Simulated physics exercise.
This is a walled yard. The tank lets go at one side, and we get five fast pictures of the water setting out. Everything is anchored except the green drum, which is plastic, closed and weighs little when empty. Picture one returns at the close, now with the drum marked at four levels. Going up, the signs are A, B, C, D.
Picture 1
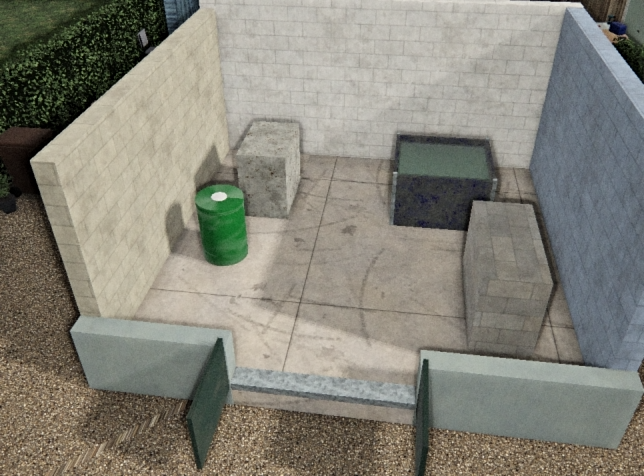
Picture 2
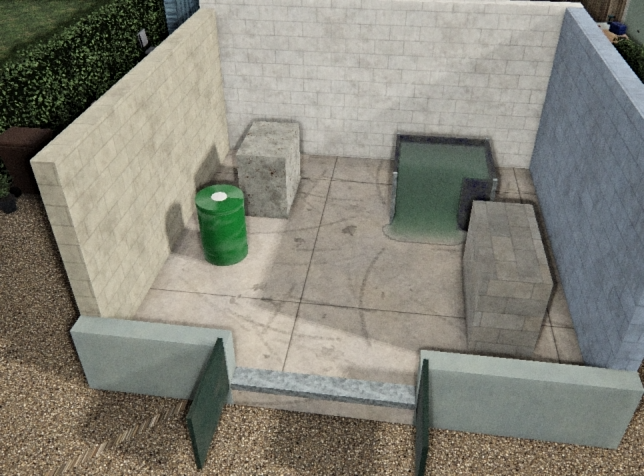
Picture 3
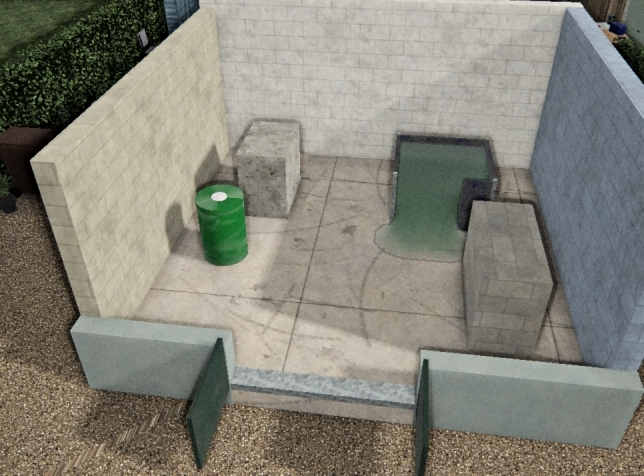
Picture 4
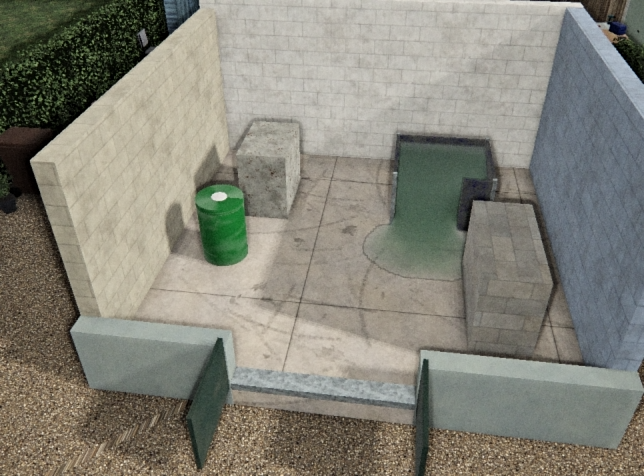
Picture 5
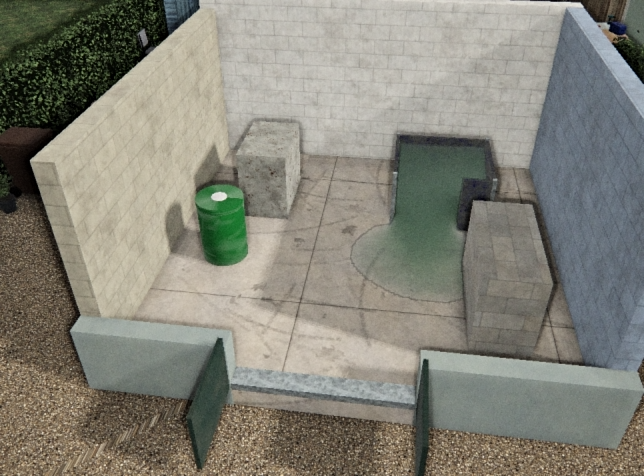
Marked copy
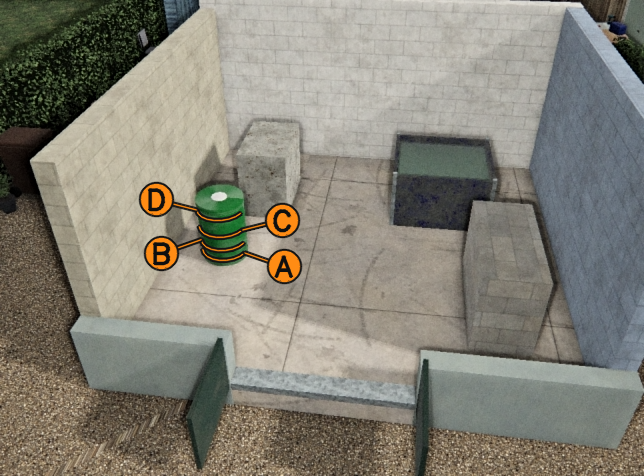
A small walled yard with a pale concrete floor is seen from above its open front gate, with gravel outside. A green drum stands left of centre near a rough grey block, a dark tank of green liquid sits at the back right, and a larger grey block stands before it. The tank's front opens and green liquid pours out, spreading forward and leftward across the floor, while the camera stays still.
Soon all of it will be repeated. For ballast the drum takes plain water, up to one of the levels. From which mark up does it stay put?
Take A.
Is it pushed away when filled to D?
No.
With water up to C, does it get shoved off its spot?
No.
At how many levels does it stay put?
All four.
On the marked copy, A at (219, 260); B at (218, 250); C at (216, 237); D at (214, 220); from the bottom up A, B, C, D.
If A is chosen, it does not move.
If B is chosen, it does not move.
If C is chosen, it does not move.
If D is chosen, it does not move.
